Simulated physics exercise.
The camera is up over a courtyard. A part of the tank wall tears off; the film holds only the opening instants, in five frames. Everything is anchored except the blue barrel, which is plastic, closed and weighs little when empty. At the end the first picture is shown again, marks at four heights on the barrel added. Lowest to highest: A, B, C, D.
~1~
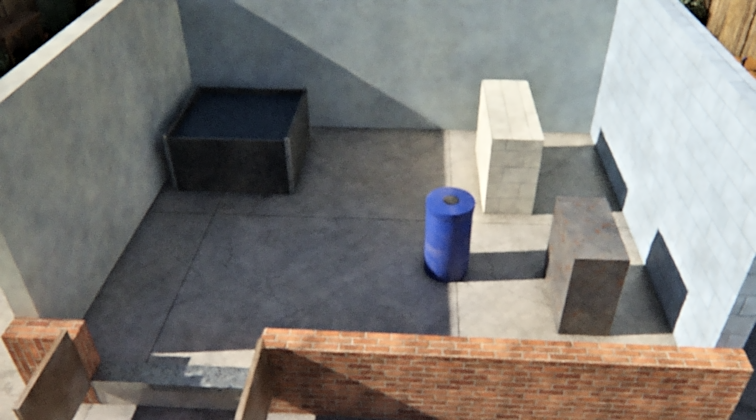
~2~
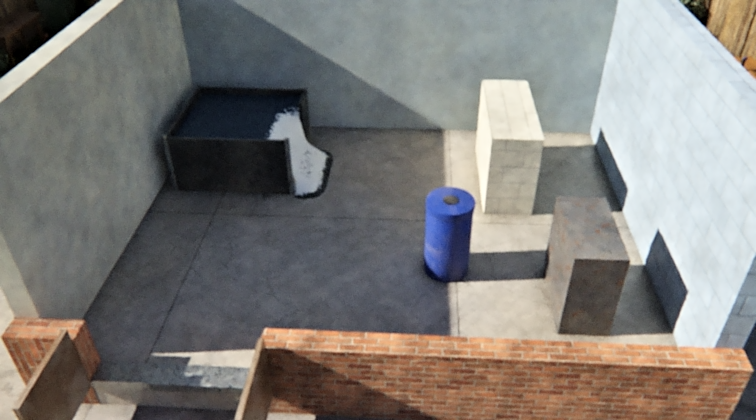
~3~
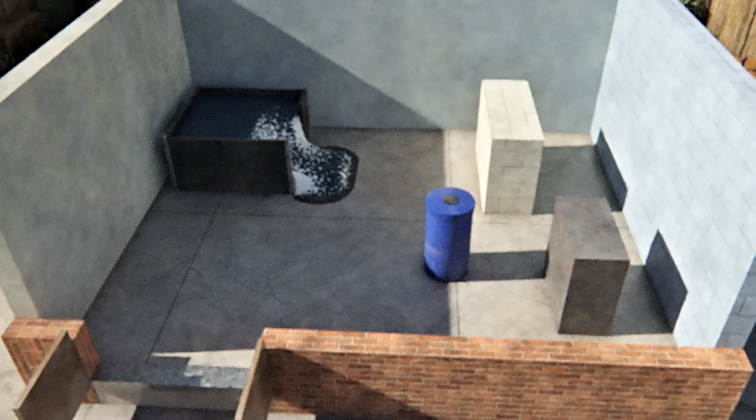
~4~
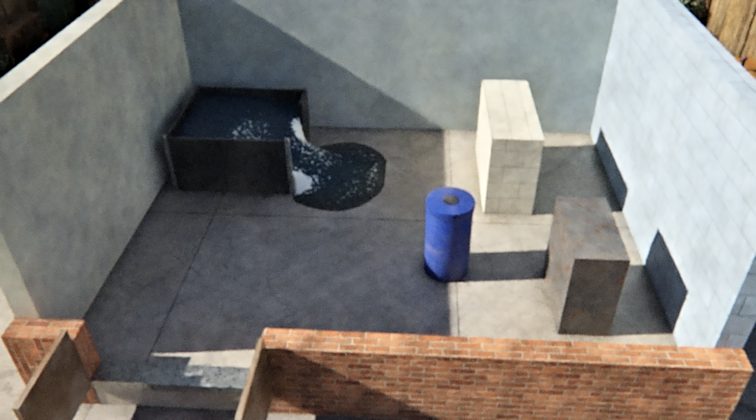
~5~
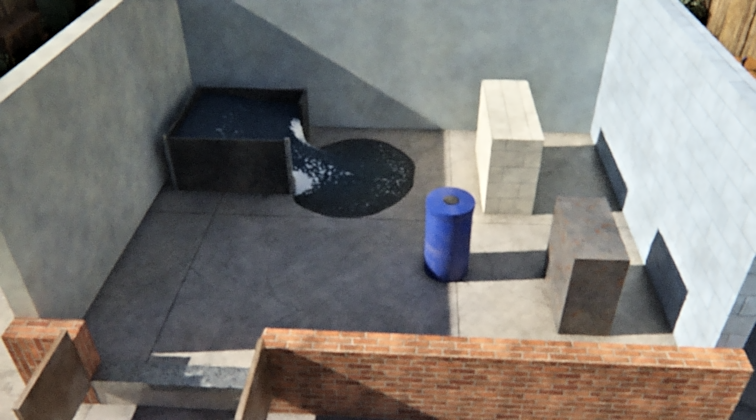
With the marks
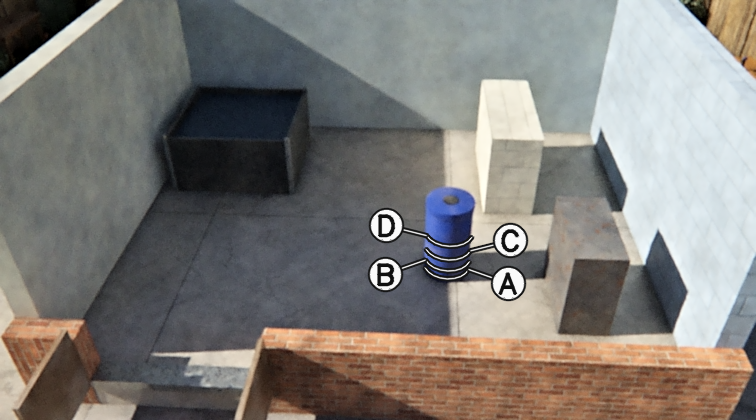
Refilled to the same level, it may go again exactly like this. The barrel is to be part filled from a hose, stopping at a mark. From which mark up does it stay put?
The limit is B.
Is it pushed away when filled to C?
No, not at all.
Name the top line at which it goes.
A.
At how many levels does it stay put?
Three of them.
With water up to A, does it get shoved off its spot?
Yes, that goes wrong.
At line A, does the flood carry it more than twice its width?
Yes.
In white, A at (447, 278); B at (447, 271); C at (448, 260); D at (449, 246); from the bottom up A, B, C, D.
With A, it is pushed about 4 times its own width away.
With B, it does not move.
With C, it does not move.
With D, it does not move.
